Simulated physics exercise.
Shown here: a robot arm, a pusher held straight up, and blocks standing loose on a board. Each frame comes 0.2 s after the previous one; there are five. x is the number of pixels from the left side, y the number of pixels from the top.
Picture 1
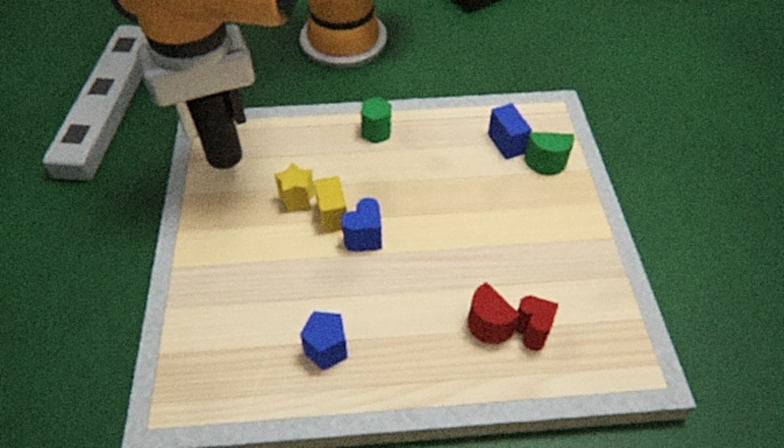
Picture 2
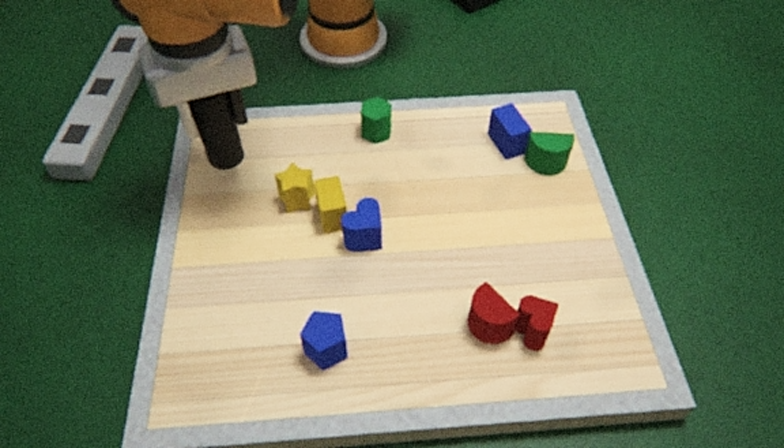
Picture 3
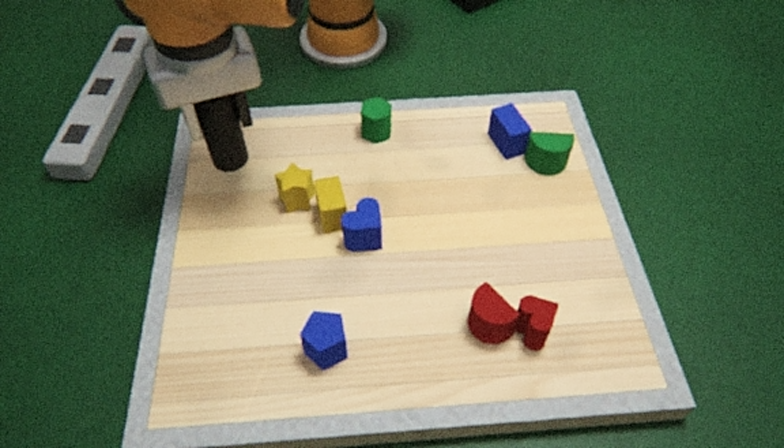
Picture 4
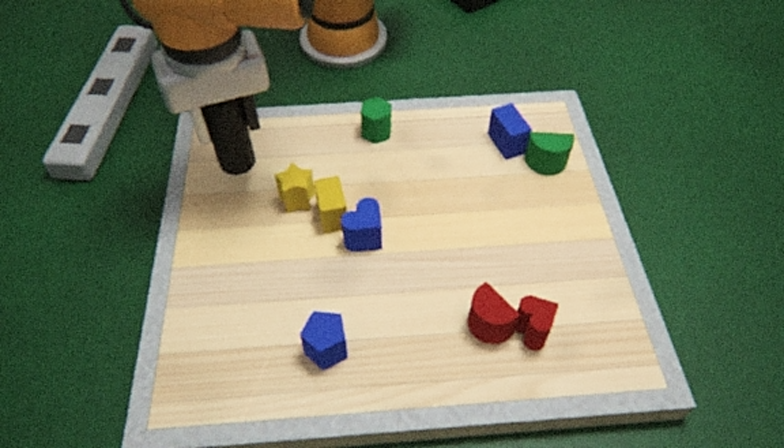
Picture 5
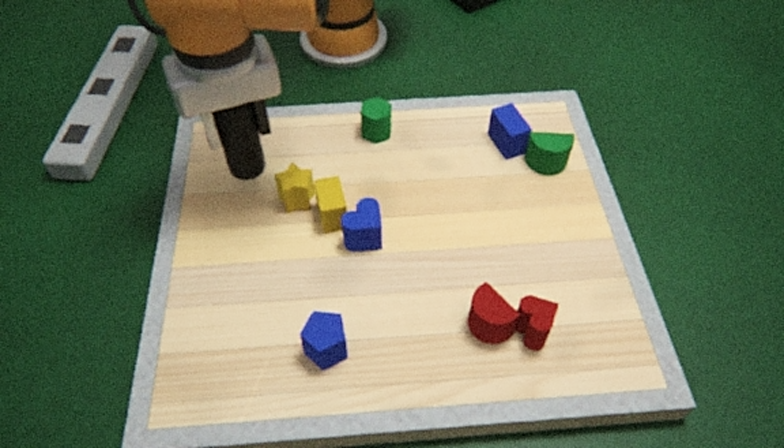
A light wooden board with a grey border lies on a green surface, seen from above at an angle by a camera that stays still. A yellow star and yellow block sit beside a blue heart near the upper left, with a blue pentagon below, red pieces lower right, and green and blue ones along the top. The robot arm slides its dark upright pusher slightly right and toward the viewer, nearing the star, while every block stays put.
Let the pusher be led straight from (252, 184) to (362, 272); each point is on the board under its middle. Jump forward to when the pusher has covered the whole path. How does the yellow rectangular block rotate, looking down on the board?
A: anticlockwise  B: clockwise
B (clockwise)
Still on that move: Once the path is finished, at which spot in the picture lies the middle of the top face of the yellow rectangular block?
At (365, 186).
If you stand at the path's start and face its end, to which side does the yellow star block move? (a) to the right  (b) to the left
Correct choice: B.
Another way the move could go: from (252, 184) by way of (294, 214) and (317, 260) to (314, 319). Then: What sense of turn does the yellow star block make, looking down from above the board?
From overhead, anticlockwise.
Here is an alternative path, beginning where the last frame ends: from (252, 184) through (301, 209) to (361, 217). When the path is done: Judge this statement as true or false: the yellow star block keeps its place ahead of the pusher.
True.
On the path given first. One third of the way, pusher (281, 196); yellow star block (313, 183), turned 55° anticlockwise; yellow rectangular block (341, 190), turned 40° clockwise.
Two thirds of the way, pusher (319, 226); yellow star block (329, 191), turned 110° anticlockwise; yellow rectangular block (365, 186), turned 25° clockwise; blue heart-shaped block (374, 213), turned 30° clockwise.
At the end, pusher (361, 257); yellow star block (329, 191), turned 110° anticlockwise; blue five-sided block still; yellow rectangular block (365, 186), turned 25° clockwise; blue heart-shaped block (374, 213), turned 30° clockwise.
